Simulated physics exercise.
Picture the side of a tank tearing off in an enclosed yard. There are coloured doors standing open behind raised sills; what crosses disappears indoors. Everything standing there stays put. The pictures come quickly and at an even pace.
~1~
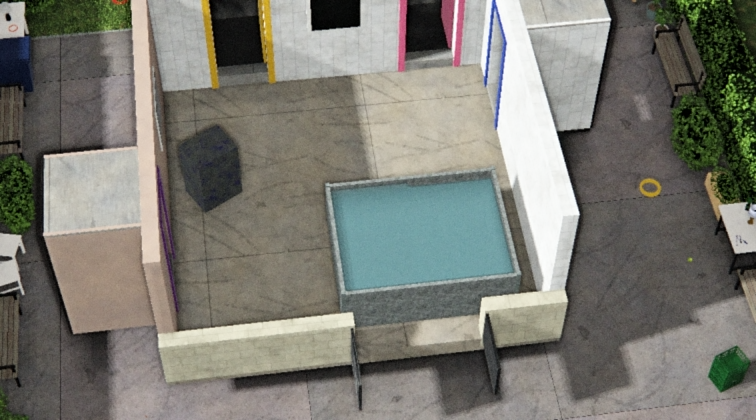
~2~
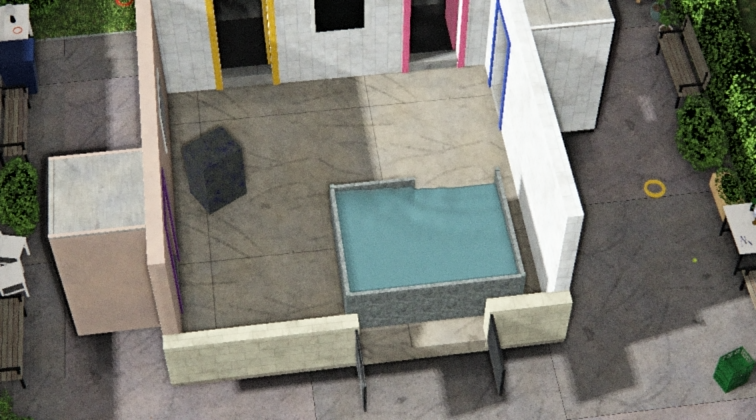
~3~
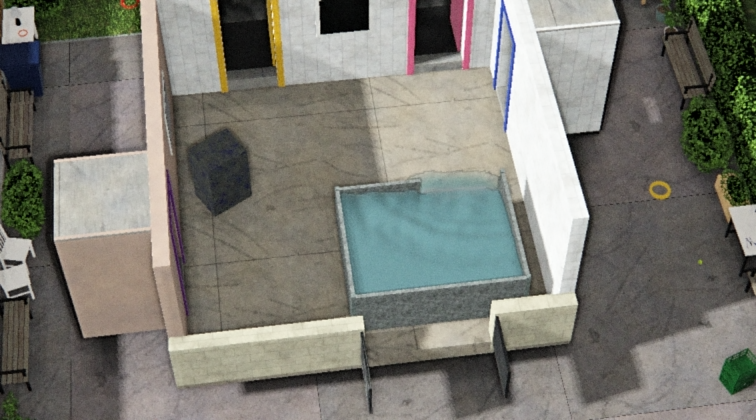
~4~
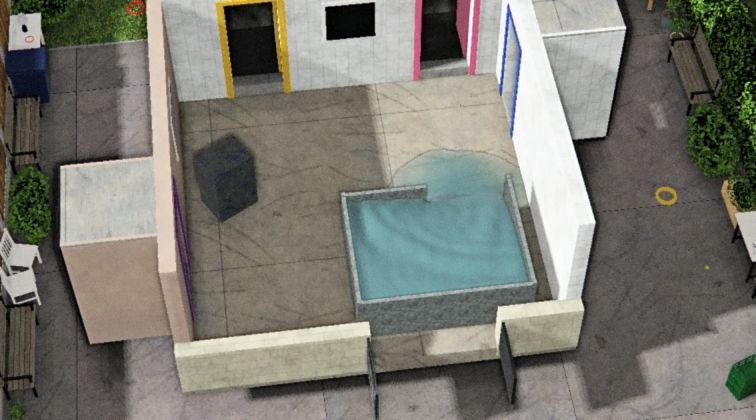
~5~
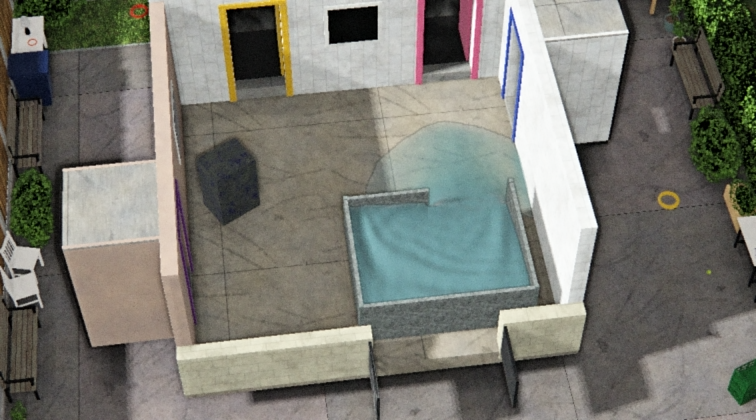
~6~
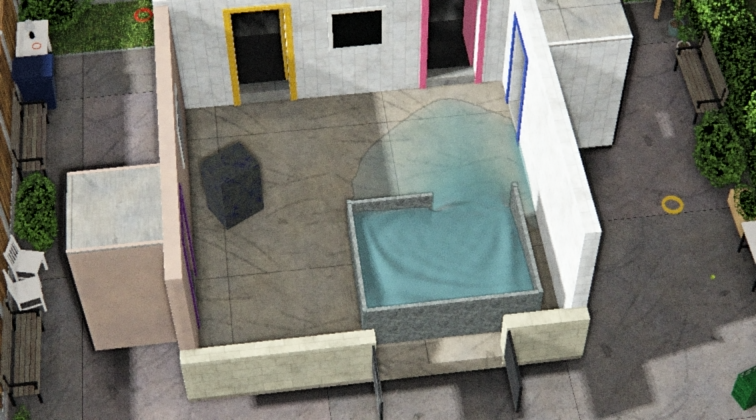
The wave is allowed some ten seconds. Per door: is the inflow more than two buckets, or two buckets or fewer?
The pink door ends up over two buckets, the yellow door ends up within two buckets, the blue door ends up over two buckets, the purple door ends up within two buckets.
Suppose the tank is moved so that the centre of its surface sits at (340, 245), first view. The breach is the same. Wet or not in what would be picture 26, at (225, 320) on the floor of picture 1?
Result for the spot: Still unsoaked.
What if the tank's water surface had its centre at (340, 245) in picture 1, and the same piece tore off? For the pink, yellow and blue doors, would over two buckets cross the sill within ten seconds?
Results - pink: Tops the limit; yellow: Doesn't reach it; blue: Tops the limit.
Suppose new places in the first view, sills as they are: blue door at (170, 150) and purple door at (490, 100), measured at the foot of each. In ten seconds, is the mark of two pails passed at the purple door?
I'd say the purple one tops it.
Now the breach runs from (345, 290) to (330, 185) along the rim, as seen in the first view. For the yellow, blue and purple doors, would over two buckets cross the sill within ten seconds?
Log - yellow comes in lower; blue breaks the threshold; purple breaks the threshold.
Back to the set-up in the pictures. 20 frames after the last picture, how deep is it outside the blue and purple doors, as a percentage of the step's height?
The first is near 300 per cent, the second near 0 per cent.
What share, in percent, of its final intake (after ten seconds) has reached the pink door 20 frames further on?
Share by then: About 85 in a hundred.
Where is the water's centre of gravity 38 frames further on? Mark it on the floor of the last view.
It is around (372, 205).
A moment on, water covers 35 % of the floor; the pink door over two buckets in, the yellow door not reached, the blue door under two buckets in, the purple door not reached.
Next, water covers 40 % of the floor; the pink door far over two buckets in, the yellow door wet at the sill, nothing in, the blue door over two buckets in, the purple door not reached.
Then, water covers 60 % of the floor; the pink door far over two buckets in, the yellow door wet at the sill, nothing in, the blue door far over two buckets in, the purple door not reached.
Later, water covers 95 % of the floor; the pink door far over two buckets in, the yellow door wet at the sill, nothing in, the blue door far over two buckets in, the purple door wet at the sill, nothing in.
In the end, water covers 95 % of the floor; the pink door far over two buckets in, the yellow door wet at the sill, nothing in, the blue door far over two buckets in, the purple door wet at the sill, nothing in.
